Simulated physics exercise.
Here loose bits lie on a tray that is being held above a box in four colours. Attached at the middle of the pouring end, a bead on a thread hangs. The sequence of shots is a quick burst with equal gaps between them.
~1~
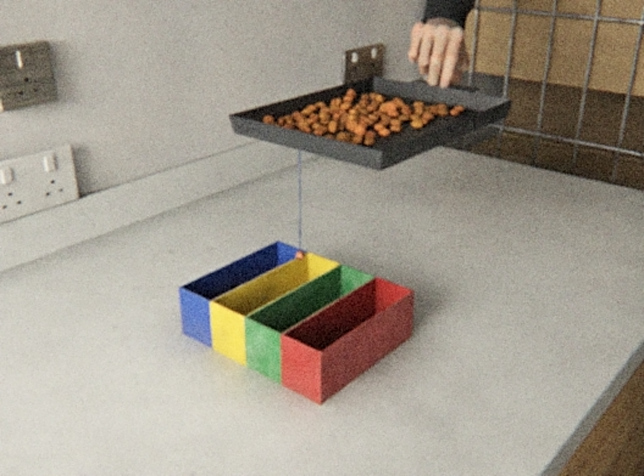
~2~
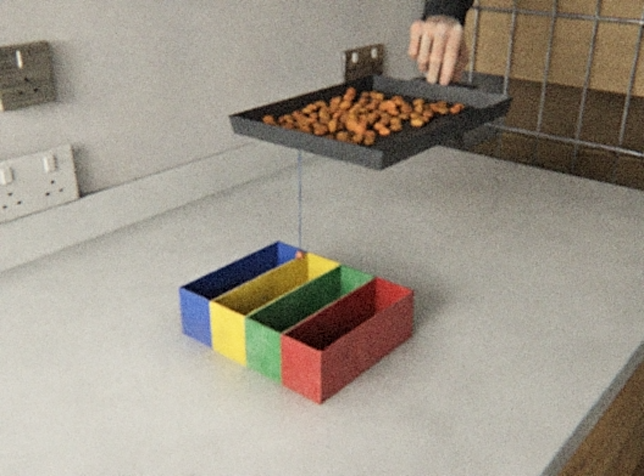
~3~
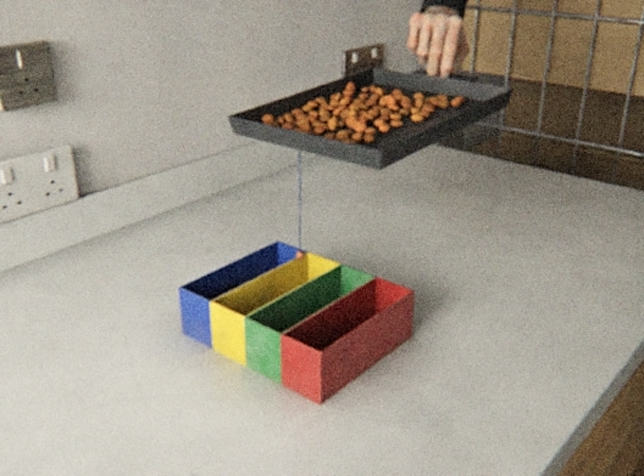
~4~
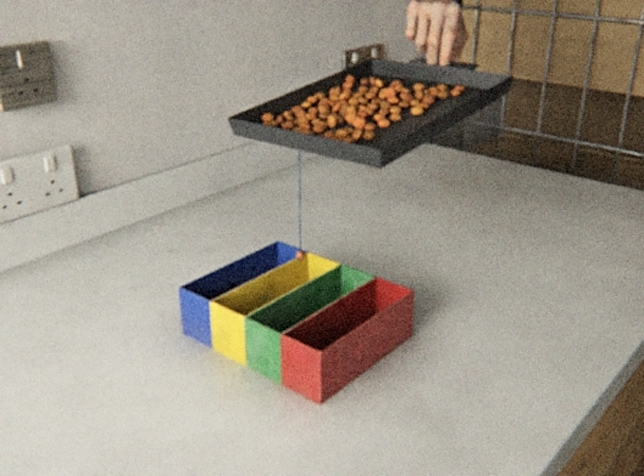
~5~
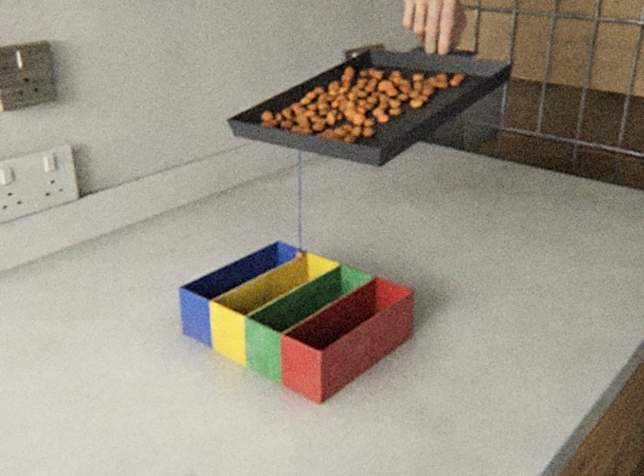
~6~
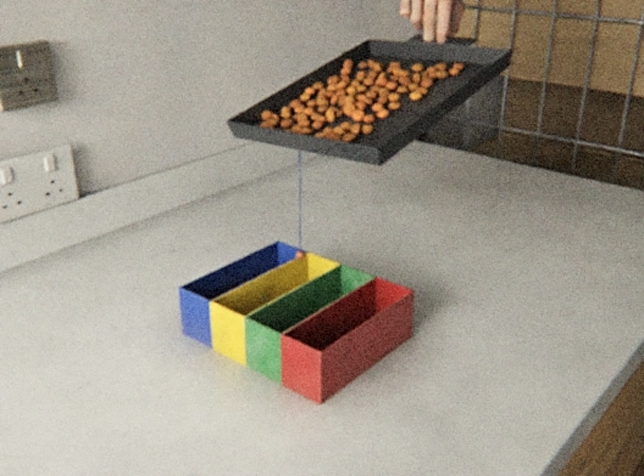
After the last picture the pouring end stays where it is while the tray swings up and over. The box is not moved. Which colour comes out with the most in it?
Fullest: The blue cell.
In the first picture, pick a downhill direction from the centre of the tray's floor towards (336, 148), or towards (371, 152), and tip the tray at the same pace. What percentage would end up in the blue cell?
Around 10 per cent first, around 0 per cent next.
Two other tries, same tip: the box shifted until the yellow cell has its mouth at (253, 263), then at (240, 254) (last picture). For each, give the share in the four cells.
You'd get 100 per cent first and 100 per cent second.
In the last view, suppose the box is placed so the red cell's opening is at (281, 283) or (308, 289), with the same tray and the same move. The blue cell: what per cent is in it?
About 0 per cent, then about 30 per cent.
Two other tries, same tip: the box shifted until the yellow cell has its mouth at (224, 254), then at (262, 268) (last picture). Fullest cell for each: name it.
Taking the two placings in order, you'd get the yellow cell and then blue.
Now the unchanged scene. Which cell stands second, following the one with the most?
Runner-up - the yellow one.
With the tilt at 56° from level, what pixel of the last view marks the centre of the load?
Roughly at (294, 96).
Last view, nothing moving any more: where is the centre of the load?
Last view, resting centre - approx. (227, 312).
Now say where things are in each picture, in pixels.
Corners of the pouring end near (233, 115) and (381, 150), level; middle of the load near (356, 116), bits of cat kibble; bead on its thread near (300, 255); blue cell near (196, 313); yellow cell near (228, 329); green cell near (263, 346); red cell near (301, 364), in the first picture.
Corners of the pouring end near (233, 115) and (381, 150), level; middle of the load near (356, 115), in the second picture.
Corners of the pouring end near (233, 116) and (381, 149), tipped barely, lowest at the left corner; middle of the load near (356, 111), in the third picture.
Corners of the pouring end near (232, 117) and (380, 148), tipped a little, lowest at the left corner; middle of the load near (355, 106), in the fourth picture.
Corners of the pouring end near (231, 119) and (379, 147), tipped a little, lowest at the left corner; middle of the load near (355, 100), in the fifth picture.
Corners of the pouring end near (231, 120) and (378, 146), tipped a little, lowest at the left corner; middle of the load near (354, 95); blue cell near (196, 313); yellow cell near (228, 329); green cell near (263, 346); red cell near (301, 364), in the sixth picture.
Shortly afterwards, tray tipped steeply; the whole lot on the tray.
Next, tray tipped right over; near a third on the tray; a little in the blue cell; a little in the yellow cell; only a few in the green cell; near half falling or outside the box.
Some moments later, tray tipped past a quarter turn; near a third in the blue cell; near a quarter in the yellow cell; a little in the green cell; near a third falling or outside the box.
In the end, tray tipped past a quarter turn; near a third in the blue cell; near a quarter in the yellow cell; a little in the green cell; none at all in the red cell; near a third outside the box.
